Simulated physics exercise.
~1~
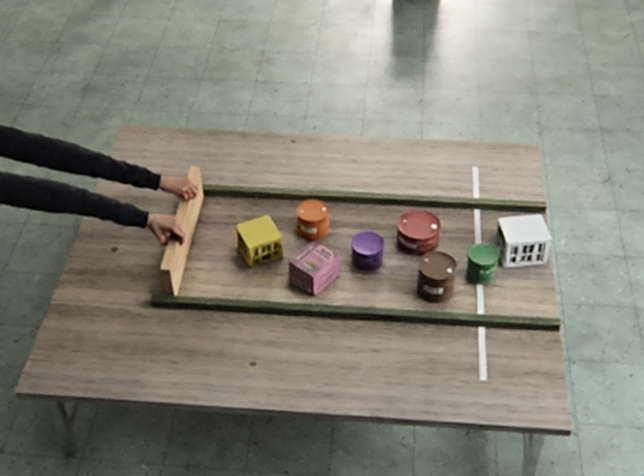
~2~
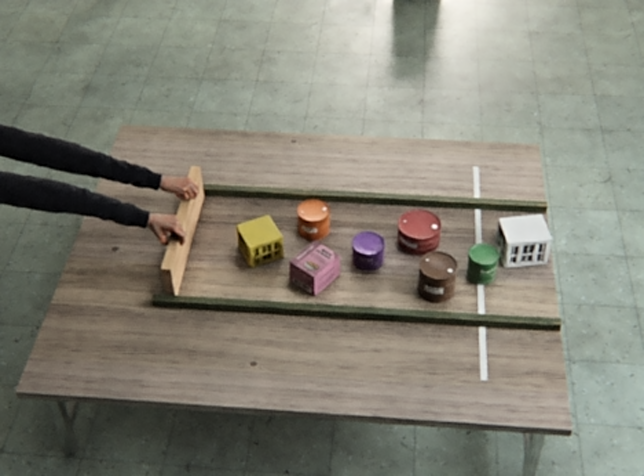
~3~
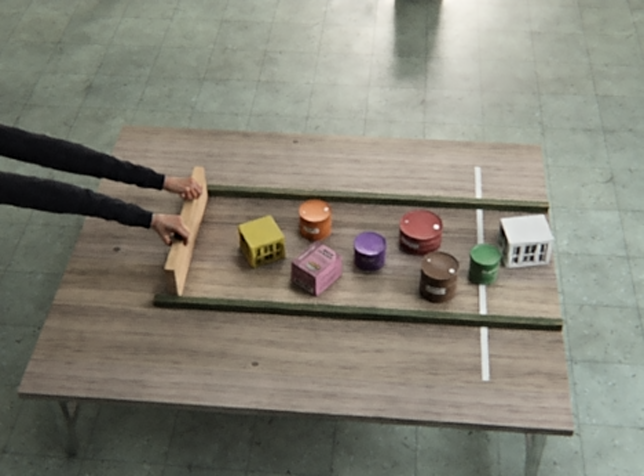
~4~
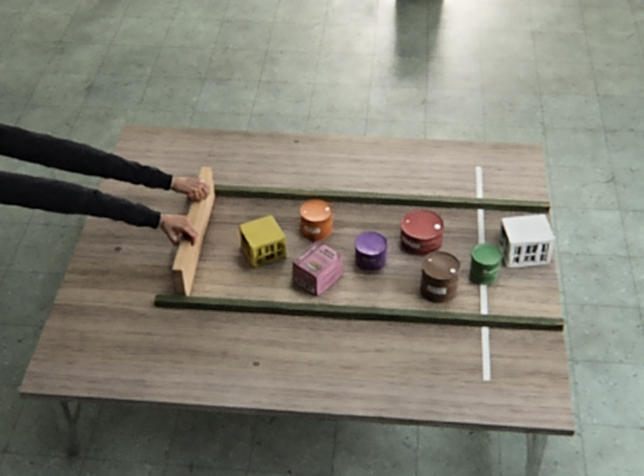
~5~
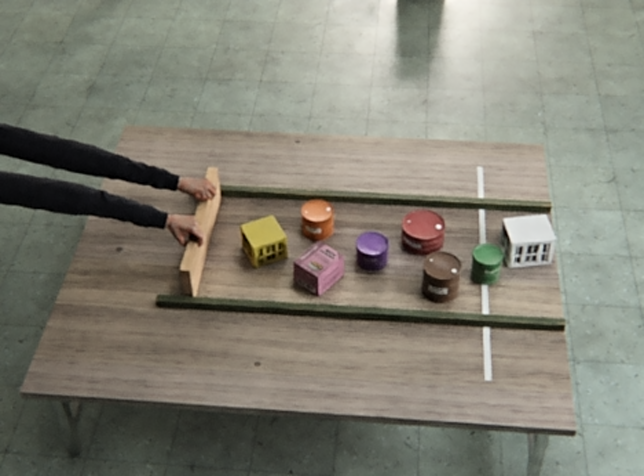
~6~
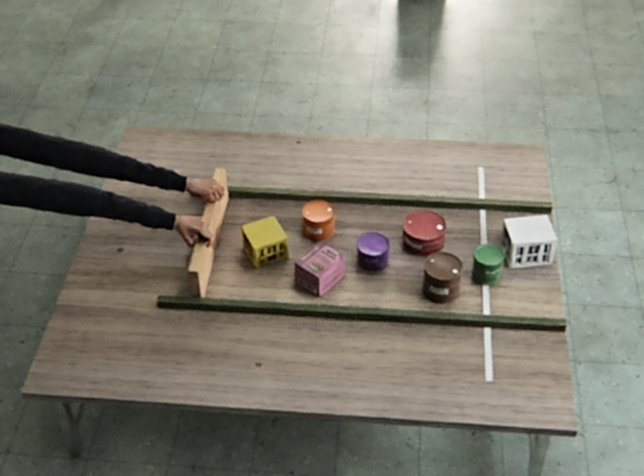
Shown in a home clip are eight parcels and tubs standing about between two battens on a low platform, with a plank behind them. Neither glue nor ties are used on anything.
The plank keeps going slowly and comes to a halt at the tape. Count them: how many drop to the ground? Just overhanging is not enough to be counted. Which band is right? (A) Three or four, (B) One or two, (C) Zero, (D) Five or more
(B) One or two.
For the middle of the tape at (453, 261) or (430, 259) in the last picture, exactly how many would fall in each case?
Taking the two tries in order, the numbers are 0 and 0.
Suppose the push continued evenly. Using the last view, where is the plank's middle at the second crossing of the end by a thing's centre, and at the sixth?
Near (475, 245) first, near (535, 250) second.
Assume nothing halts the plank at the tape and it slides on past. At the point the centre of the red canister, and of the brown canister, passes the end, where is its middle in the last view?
(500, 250) and (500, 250), roughly.
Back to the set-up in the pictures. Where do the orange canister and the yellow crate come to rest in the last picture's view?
Final spots - orange canister (501, 229), yellow crate (504, 257).
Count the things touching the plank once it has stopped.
Well, it touches 3.
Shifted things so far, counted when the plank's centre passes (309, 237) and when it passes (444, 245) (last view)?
The first number is 3, the next one 8.
Early on, none off yet; white crate at rest near (528, 242); green pail at rest near (487, 265); brown canister at rest near (442, 278).
A while later, none off yet; white crate travelled a little near (535, 241); green pail travelled about its own width near (516, 267); brown canister travelled about its own width near (493, 281).
Finally, the number that fall off is one or two; lost, green pail and white crate.
